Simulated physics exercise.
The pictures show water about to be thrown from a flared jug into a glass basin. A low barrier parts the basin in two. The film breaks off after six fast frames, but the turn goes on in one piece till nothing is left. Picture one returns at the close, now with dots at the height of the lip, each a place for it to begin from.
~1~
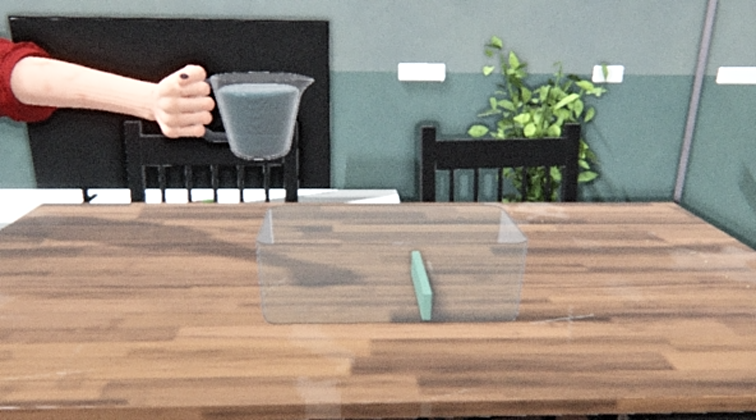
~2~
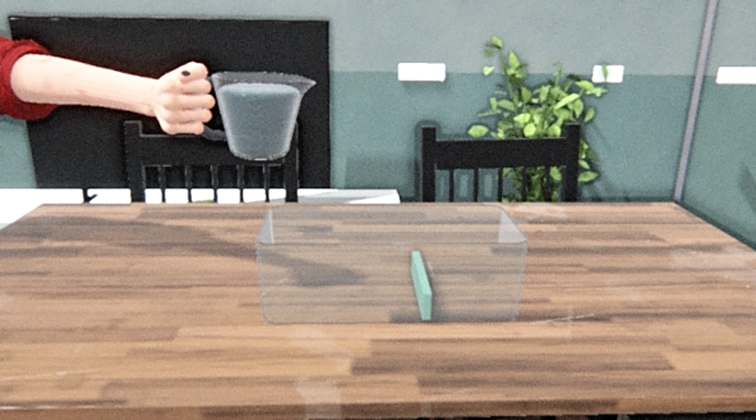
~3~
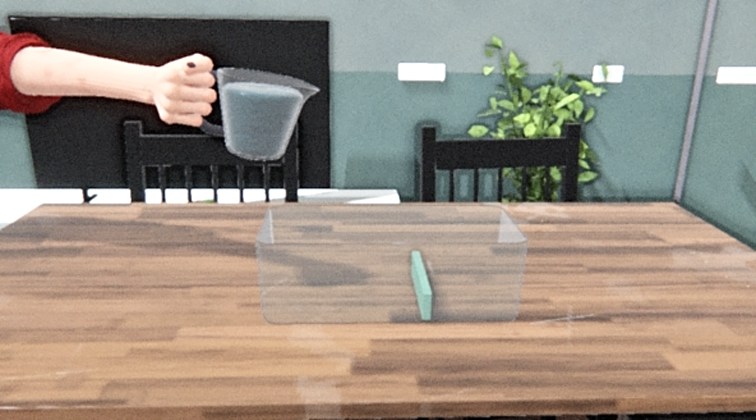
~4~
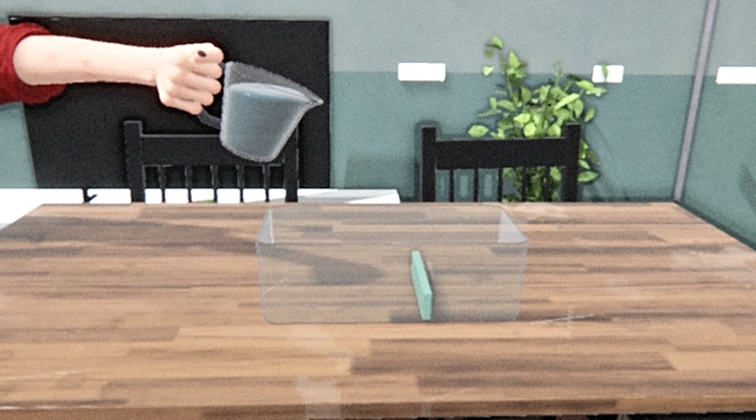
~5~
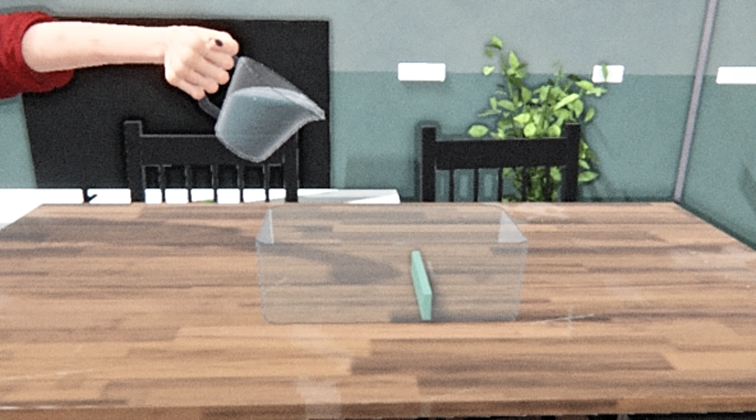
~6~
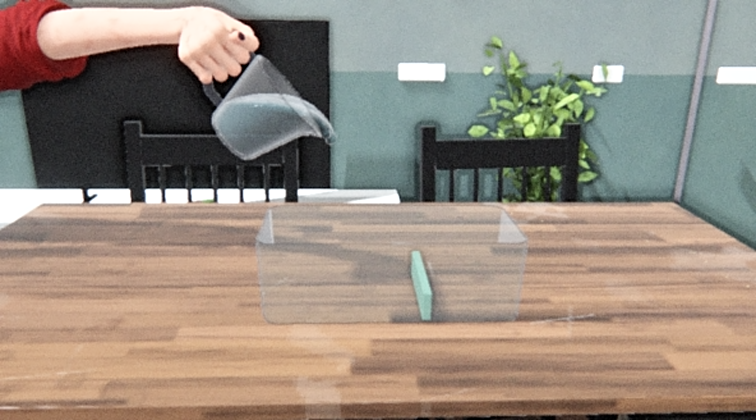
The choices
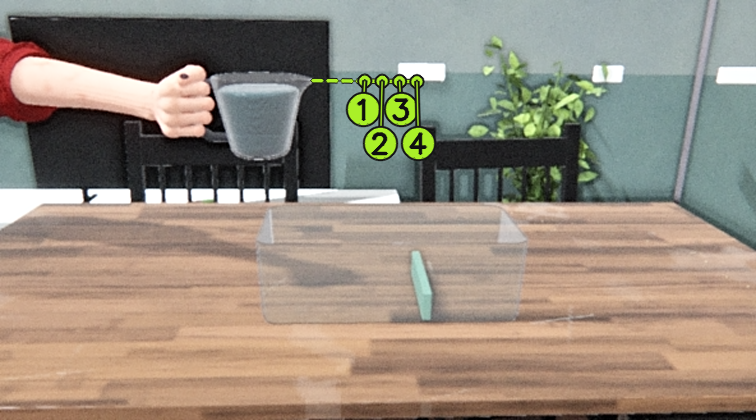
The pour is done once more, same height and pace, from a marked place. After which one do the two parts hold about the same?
Best: 3.
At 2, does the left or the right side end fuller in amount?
More ends on the left.
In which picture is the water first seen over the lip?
In picture 5.
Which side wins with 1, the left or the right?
More ends on the left.
On the marked copy, 1 at (364, 81); 2 at (382, 81); 3 at (399, 81); 4 at (416, 81).
For dot 1, about 84 % ends left of the wall and 11 % right of it; 5 % is lost outside.
For dot 2, about 67 % ends left of the wall and 29 % right of it; 4 % is lost outside.
For dot 3, about 53 % ends left of the wall and 42 % right of it; 5 % is lost outside.
For dot 4, about 33 % ends left of the wall and 62 % right of it; 5 % is lost outside.
